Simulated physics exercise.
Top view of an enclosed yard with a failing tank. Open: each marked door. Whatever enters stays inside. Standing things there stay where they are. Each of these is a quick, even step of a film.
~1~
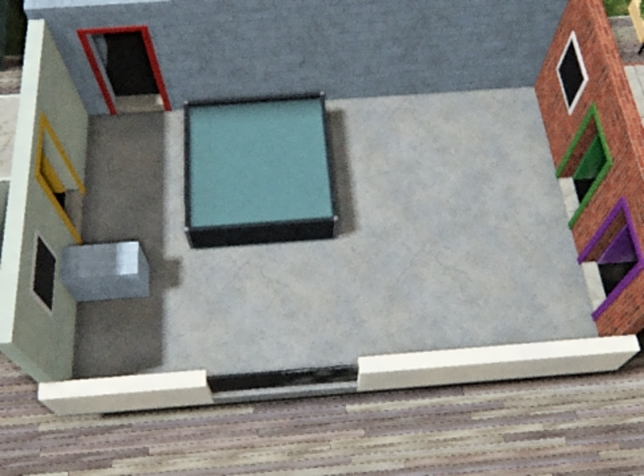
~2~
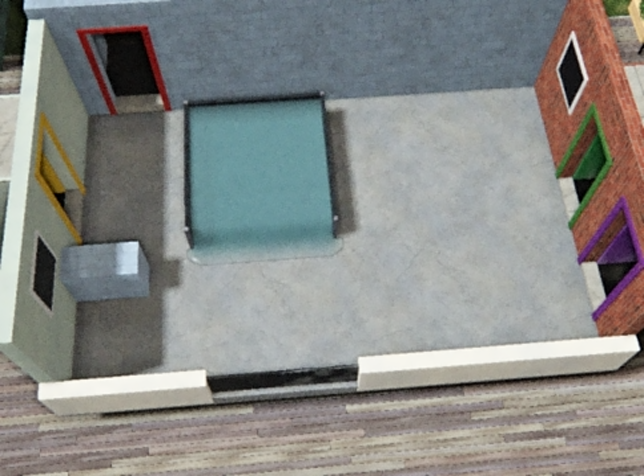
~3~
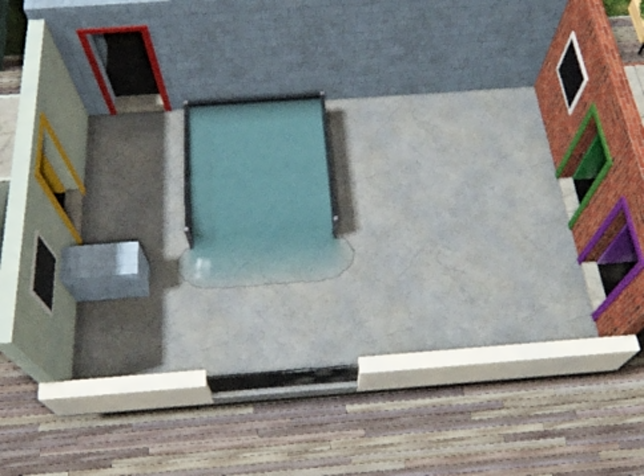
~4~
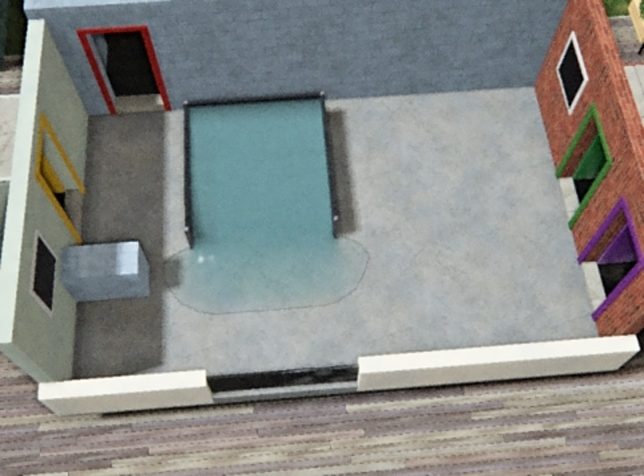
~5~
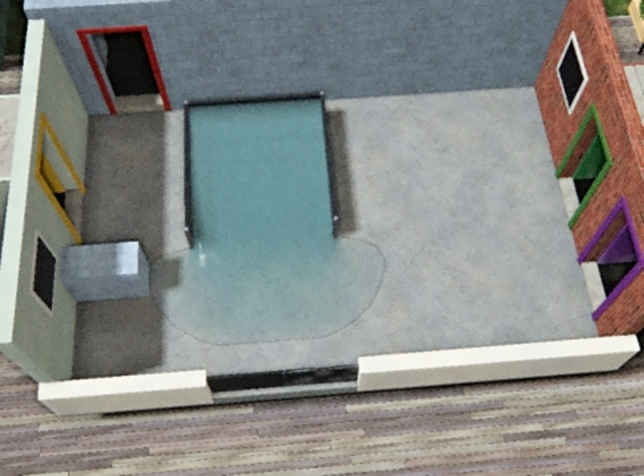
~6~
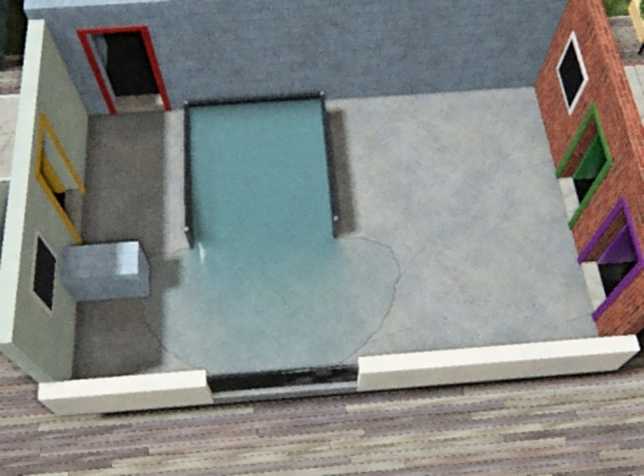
We see a walled yard from above with a tank of blue-green water, whose front side opens; water pours out across the grey floor, spreading forward and to both sides in a widening, rounded sheet near the low front wall.
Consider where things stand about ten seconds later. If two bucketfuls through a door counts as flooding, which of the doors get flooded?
The purple door gets flooded; the green door gets flooded; the yellow door does not get flooded; the red door does not get flooded.
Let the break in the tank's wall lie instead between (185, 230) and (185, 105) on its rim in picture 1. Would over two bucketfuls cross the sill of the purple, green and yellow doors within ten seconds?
Result: Purple keeps within bounds, green keeps within bounds, yellow gets too much.
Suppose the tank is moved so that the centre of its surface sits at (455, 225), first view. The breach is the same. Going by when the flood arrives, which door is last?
The red door, that's the one.
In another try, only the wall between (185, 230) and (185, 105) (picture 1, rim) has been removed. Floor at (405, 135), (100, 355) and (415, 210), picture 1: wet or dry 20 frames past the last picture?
Log: Point 1 unreached; point 2 unreached; point 3 unreached.
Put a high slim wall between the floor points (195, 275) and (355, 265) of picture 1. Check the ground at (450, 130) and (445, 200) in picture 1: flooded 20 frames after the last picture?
Result, in order: Swamped / swamped.
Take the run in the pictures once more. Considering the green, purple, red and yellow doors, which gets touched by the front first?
Clearly the purple door.
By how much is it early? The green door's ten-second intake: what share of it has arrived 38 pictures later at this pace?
Share at that point: Roughly 30 %.
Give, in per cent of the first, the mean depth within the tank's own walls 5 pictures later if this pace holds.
62 percent or so.
A moment on, water covers 30 % of the floor; the purple door not reached, the green door not reached, the yellow door not reached, the red door not reached.
Next, water covers 35 % of the floor; the purple door not reached, the green door not reached, the yellow door not reached, the red door not reached.
Then, water covers 50 % of the floor; the purple door under two buckets in, the green door not reached, the yellow door not reached, the red door not reached.
Later, water covers 80 % of the floor; the purple door far over two buckets in, the green door over two buckets in, the yellow door wet at the sill, nothing in, the red door not reached.
In the end, water covers 90 % of the floor; the purple door far over two buckets in, the green door far over two buckets in, the yellow door wet at the sill, nothing in, the red door wet at the sill, nothing in.
